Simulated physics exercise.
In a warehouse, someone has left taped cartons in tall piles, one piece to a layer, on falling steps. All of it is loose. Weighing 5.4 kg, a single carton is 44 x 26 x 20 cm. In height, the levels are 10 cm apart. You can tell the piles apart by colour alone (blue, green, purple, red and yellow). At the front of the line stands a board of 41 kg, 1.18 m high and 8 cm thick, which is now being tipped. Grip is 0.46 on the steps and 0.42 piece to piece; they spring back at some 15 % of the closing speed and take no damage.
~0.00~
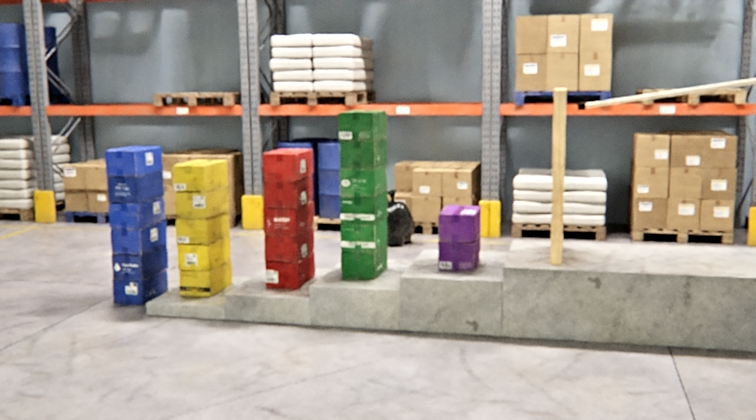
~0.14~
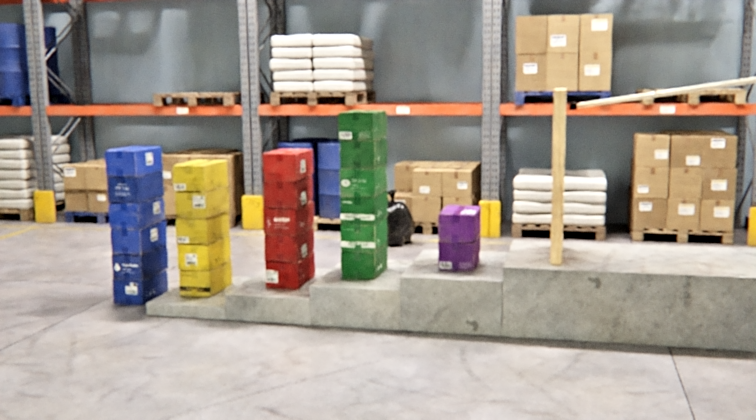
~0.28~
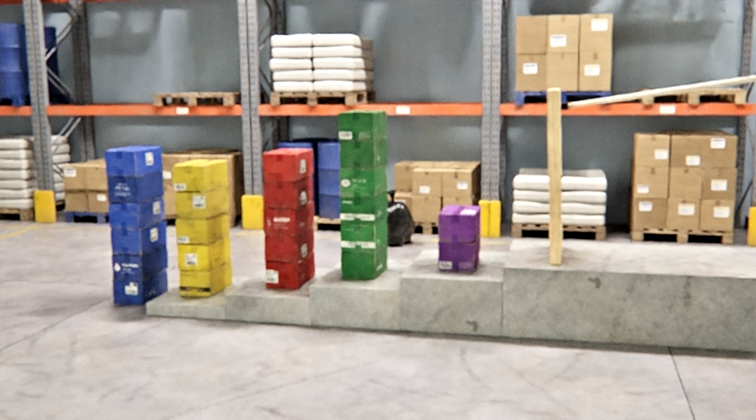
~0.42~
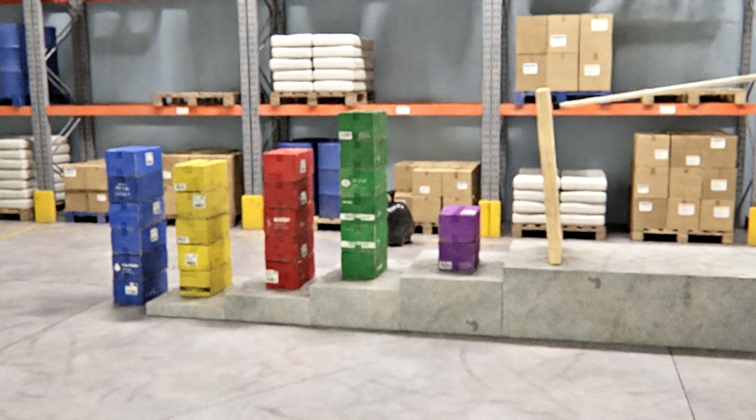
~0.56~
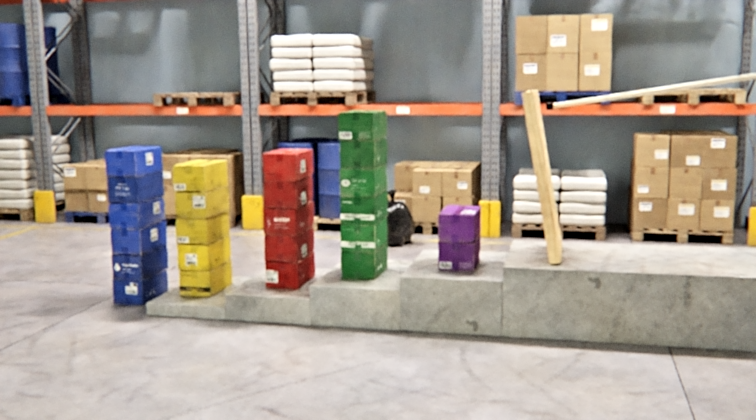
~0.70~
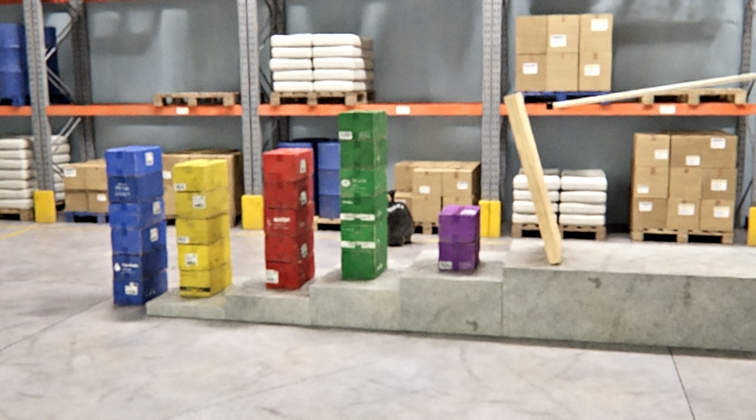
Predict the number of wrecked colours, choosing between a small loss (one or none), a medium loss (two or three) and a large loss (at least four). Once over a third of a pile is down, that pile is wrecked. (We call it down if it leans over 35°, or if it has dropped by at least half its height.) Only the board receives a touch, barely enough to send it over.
It is a small loss, one or none.
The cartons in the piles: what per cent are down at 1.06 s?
0 per cent.
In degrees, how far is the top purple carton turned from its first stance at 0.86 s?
I'd put it at roughly 0 degrees away from its starting angle.
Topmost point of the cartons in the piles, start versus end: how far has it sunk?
The top ends up some 0 cm lower.
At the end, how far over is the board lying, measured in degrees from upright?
The board settles some 65 degrees away from upright.
By 0.86 s, board 27° from upright; none of the 24 cartons down.
By 1.06 s, board 51° from upright; none of the 24 cartons down.
By 1.92 s, board 59° from upright; none of the 24 cartons down, 1 disturbed; top purple carton moved 31 mm.
When it is over (2.9 s), board 64° from upright; none of the 24 cartons down, 1 disturbed; top purple carton moved 32 mm; top blue carton unmoved. No coloured pile is wrecked. In pixels of the last frame, middles, top purple carton near (456, 223), top blue carton near (135, 161).
